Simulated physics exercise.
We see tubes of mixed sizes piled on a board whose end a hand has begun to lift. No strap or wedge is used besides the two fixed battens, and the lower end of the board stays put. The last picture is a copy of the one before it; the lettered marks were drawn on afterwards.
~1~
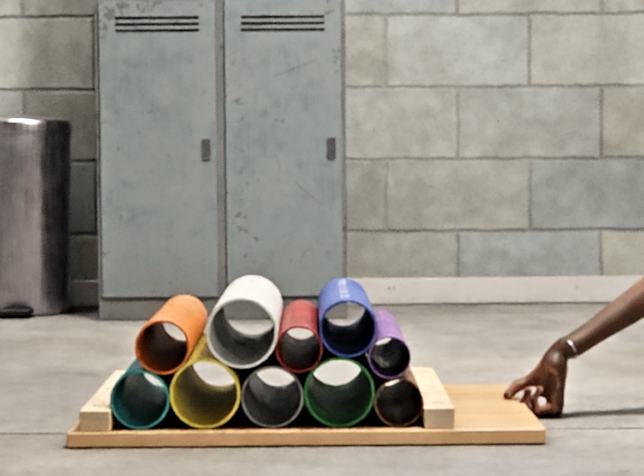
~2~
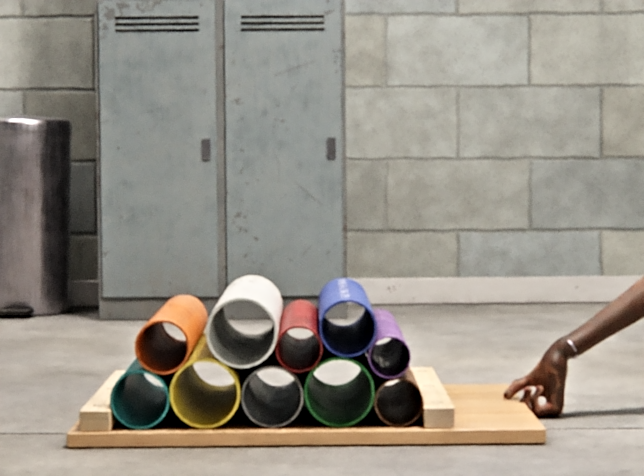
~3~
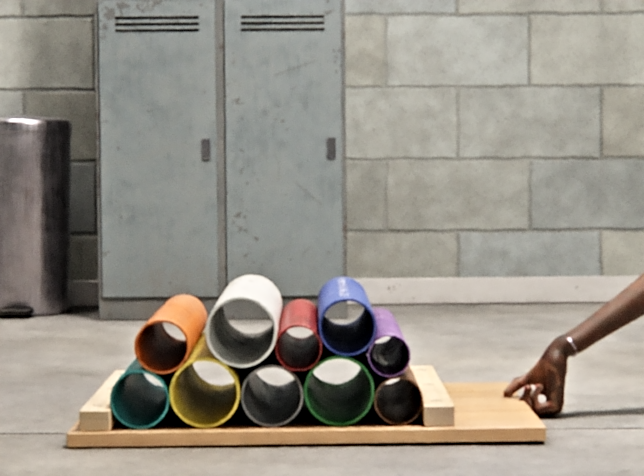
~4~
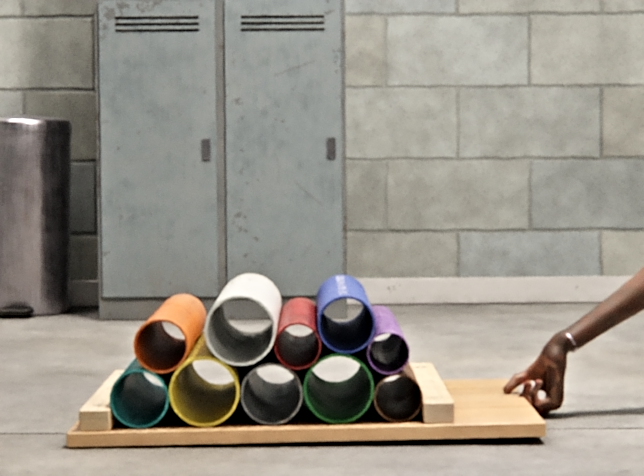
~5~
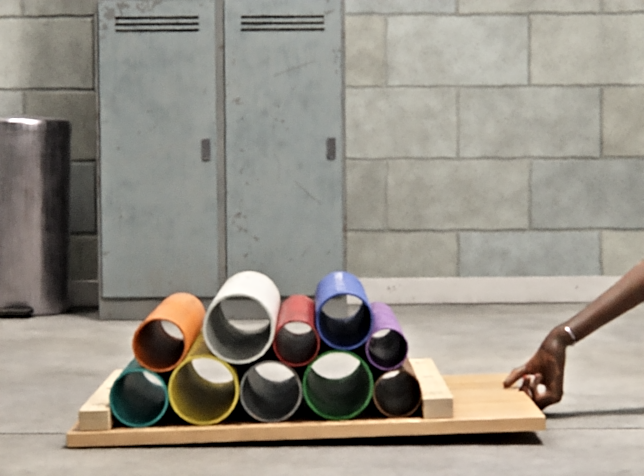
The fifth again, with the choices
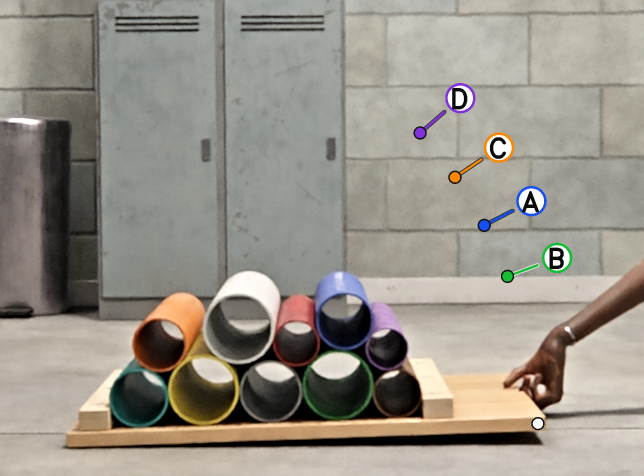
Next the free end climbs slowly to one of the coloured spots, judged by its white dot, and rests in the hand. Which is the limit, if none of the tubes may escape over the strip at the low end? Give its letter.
At most to B.
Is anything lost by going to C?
At C: Yes.
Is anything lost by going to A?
At A: Yes.
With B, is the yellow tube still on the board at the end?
The yellow tube: Yes.
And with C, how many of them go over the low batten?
With C, four.
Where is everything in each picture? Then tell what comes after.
Grey tube (272, 397); green tube (339, 392); brown tube (399, 402), in the first picture.
Brown tube (399, 402); red tube (299, 349), in the second picture.
Board (307, 402); brown tube (399, 401); purple tube (389, 356); turquoise tube (140, 399), in the third picture.
Board (307, 400); turquoise tube (139, 399); yellow tube (204, 391), in the fourth picture.
Board (307, 398); turquoise tube (139, 397); yellow tube (204, 390), in the fifth picture.
On the marked copy, A at (484, 225); B at (508, 277); C at (455, 177); D at (420, 133); the white dot at (538, 424).
Taking B. A third of the way, board at 14°.
Two thirds of the way, board at 20°.
When it is over, board at 20°, none over the low batten.
As for the rest, A four over the low batten (red, orange, white, blue); C four over the low batten (red, orange, white, blue); D four over the low batten (red, orange, white, blue).
